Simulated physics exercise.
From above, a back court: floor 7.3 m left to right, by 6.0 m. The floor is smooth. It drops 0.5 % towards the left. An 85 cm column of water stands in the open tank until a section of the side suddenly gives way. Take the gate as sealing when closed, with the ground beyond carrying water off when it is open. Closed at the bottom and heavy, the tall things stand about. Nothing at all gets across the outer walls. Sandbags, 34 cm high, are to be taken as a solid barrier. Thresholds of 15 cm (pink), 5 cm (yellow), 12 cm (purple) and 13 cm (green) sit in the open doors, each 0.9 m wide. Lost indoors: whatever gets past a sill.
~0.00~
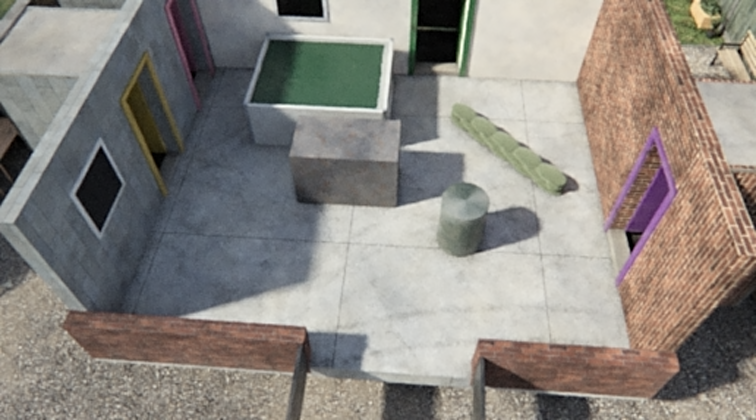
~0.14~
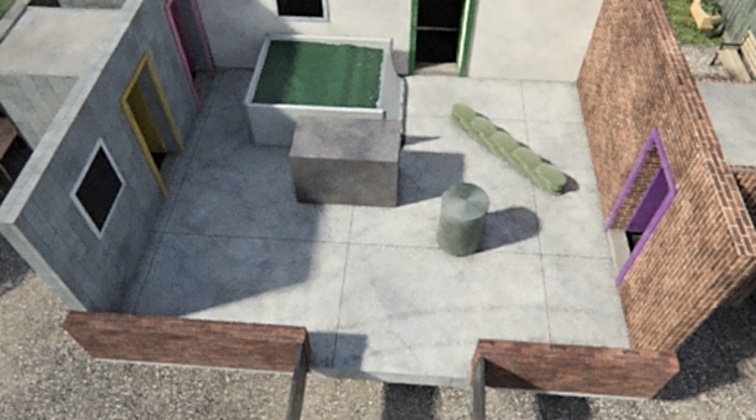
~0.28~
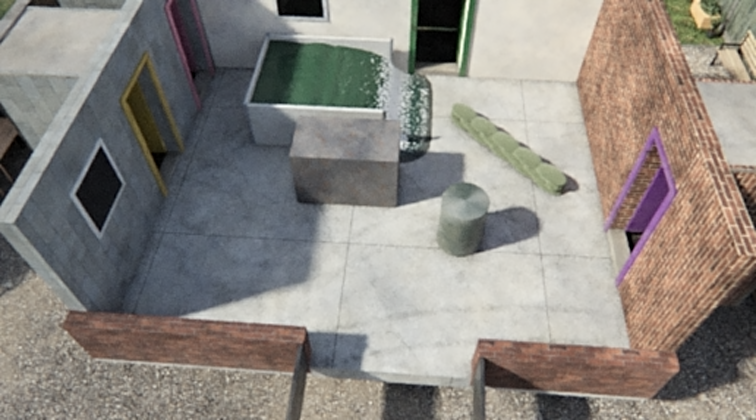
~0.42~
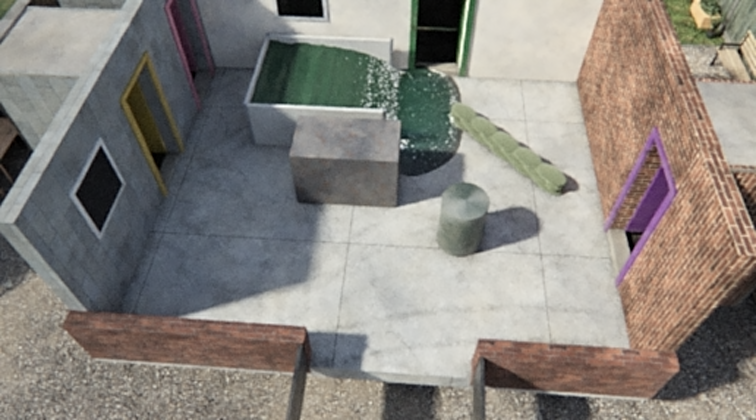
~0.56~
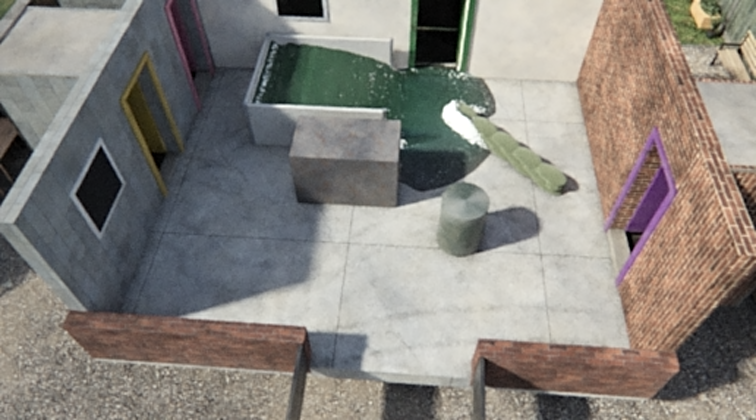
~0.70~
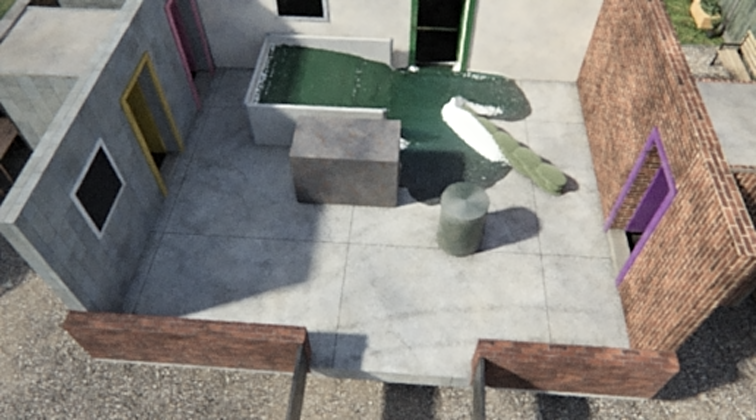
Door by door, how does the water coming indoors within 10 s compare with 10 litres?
The pink door lets in no more than that; the yellow door lets in more than that; the purple door lets in more than that; the green door lets in more than that.
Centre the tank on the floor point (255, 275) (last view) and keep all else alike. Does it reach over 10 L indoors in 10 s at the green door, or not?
Lab note: Green door limit not exceeded.
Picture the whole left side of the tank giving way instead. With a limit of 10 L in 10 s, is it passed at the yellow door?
Note: Yellow door, beyond the mark.
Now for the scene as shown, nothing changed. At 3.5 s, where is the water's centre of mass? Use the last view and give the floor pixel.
About (478, 172).
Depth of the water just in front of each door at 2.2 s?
Door by door, in cm: Pink reads 0, yellow reads 0, purple reads 20, green reads 21.
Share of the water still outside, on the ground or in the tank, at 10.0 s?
Share still there: About 86 %.
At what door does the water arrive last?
The yellow door is last.
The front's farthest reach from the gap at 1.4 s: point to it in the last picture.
Roughly at pixel (605, 250).
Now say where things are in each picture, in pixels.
In the first picture, still water, 85 cm deep, in the open tank at (323, 74).
In the second picture, the front is at (394, 77), 1.1 m from the gap at (386, 102); 0.4 m2 of floor is under water; 85 cm left at the back of the open tank.
In the third picture, the front is at (410, 158), 1.3 m from the gap at (386, 103); 1.6 m2 of floor is under water; 85 cm left at the back of the open tank.
In the fourth picture, water pours out at (386, 104) and has run 1.6 m, to (419, 172); typically 13 cm deep outside, 84 cm at the open tank's back.
In the fifth picture, water pours out at (386, 104) and has run 2.1 m, to (478, 78); typically 12 cm deep outside, 75 cm at the open tank's back.
In the sixth picture, the front is at (526, 102), 2.7 m from the gap at (386, 105); 6.2 m2 of floor is under water; 71 cm left at the back of the open tank.
After 1.4 s water covers 30 % of the floor and is deepest (66 cm) near (572, 84); pink door not reached, yellow door not reached, purple door not reached, green door 24 cm at the sill, 20 L in.
After 2.2 s water covers 40 % of the floor and is deepest (54 cm) near (573, 90); pink door not reached, yellow door not reached, purple door 20 cm at the sill, 11 L in, green door 21 cm at the sill, 55 L in.
After 3.5 s water covers 50 % of the floor and is deepest (54 cm) near (602, 370); pink door not reached, yellow door not reached, purple door 18 cm at the sill, 48 L in, green door 20 cm at the sill, 100 L in.
After 6.0 s water covers 85 % of the floor and is deepest (22 cm) near (600, 357); pink door 1 cm at the sill, 0 L in, yellow door not reached, purple door 12 cm at the sill, 61 L in, green door 15 cm at the sill, 131 L in.
After 10.0 s water covers 95 % of the floor and is deepest (16 cm) near (226, 87); pink door 12 cm at the sill, 0 L in, yellow door 8 cm at the sill, 41 L in, purple door 6 cm at the sill, 68 L in, green door 8 cm at the sill, 141 L in.
